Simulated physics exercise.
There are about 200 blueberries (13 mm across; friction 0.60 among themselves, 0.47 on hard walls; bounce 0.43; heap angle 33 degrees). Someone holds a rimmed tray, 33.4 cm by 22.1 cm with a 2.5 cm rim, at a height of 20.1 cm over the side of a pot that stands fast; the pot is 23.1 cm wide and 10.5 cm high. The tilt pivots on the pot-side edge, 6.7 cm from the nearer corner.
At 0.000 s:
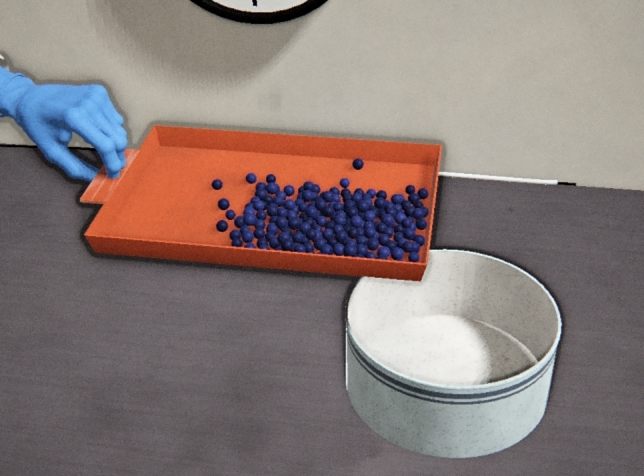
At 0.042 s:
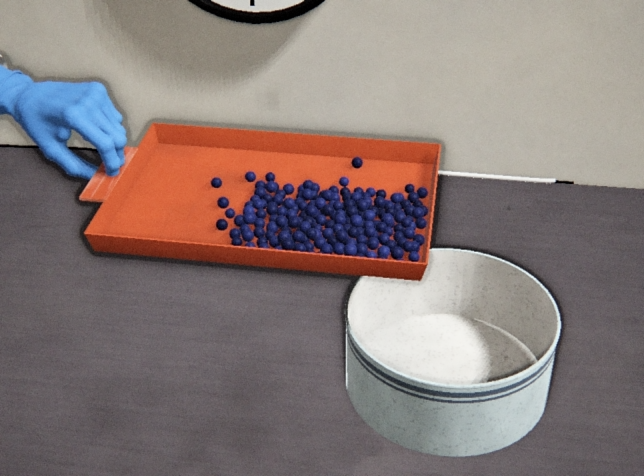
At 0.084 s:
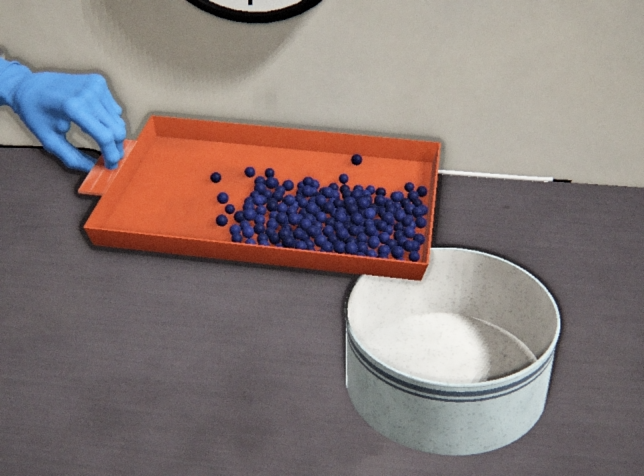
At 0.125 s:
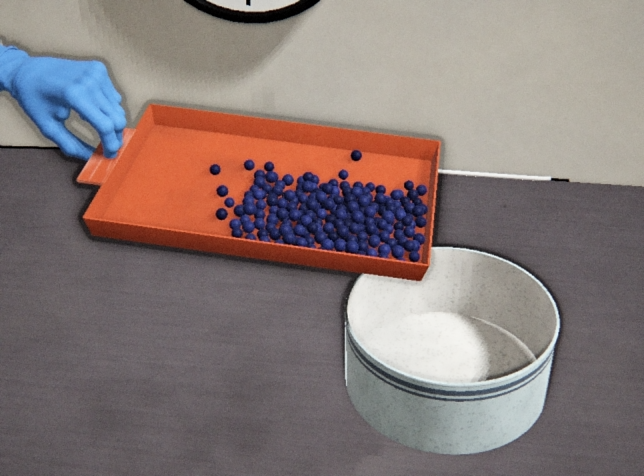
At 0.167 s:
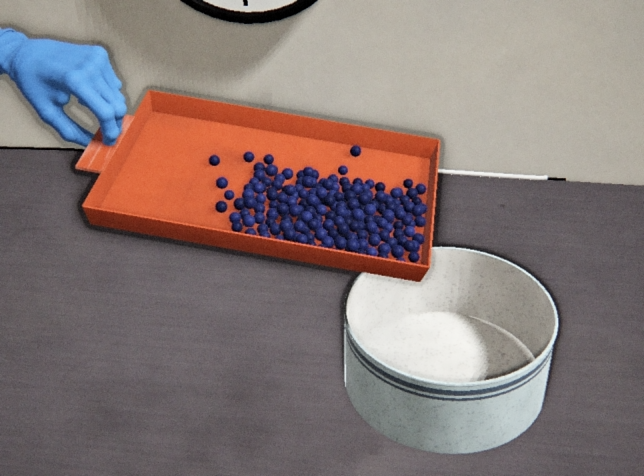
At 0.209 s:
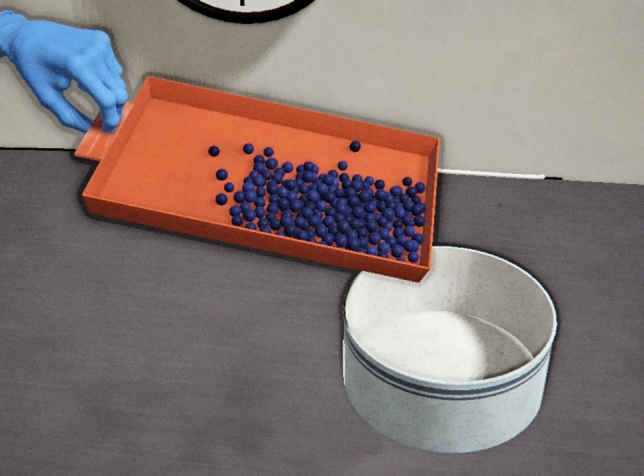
A blue-gloved hand raises the left end of an orange tray of blueberries beside a pot.
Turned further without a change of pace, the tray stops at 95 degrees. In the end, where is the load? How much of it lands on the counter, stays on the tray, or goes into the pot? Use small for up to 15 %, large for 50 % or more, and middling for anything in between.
Counter - small, tray - small, pot - large.
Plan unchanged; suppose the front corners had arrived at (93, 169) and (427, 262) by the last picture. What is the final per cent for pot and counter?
Split: Pot = 90, counter = 10.
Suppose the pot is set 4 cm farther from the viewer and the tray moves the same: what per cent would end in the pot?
70 per cent.
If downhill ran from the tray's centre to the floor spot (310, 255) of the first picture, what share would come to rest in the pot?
Something like 50 in a hundred.
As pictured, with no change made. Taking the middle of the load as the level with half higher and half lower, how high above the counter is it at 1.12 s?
Around 26 cm up.
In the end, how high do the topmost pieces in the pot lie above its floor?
Height: Approx. 3.5 cm.
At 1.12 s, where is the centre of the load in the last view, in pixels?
Close to pixel (420, 213).
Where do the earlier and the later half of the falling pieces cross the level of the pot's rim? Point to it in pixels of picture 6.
First half close to (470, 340), second half close to (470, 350).
After 0.75 s, tilt 50 degrees; the tray holds 100 %, the pot 0 %.
After 1.12 s, tilt 78 degrees; the tray holds 90 %, the pot 10 %.
After 1.57 s, tilt 95 degrees; the tray holds 20 %, the pot 55 %.
By 2.7 s all is still; counter 5 %, tray 0 %, pot 95 %.
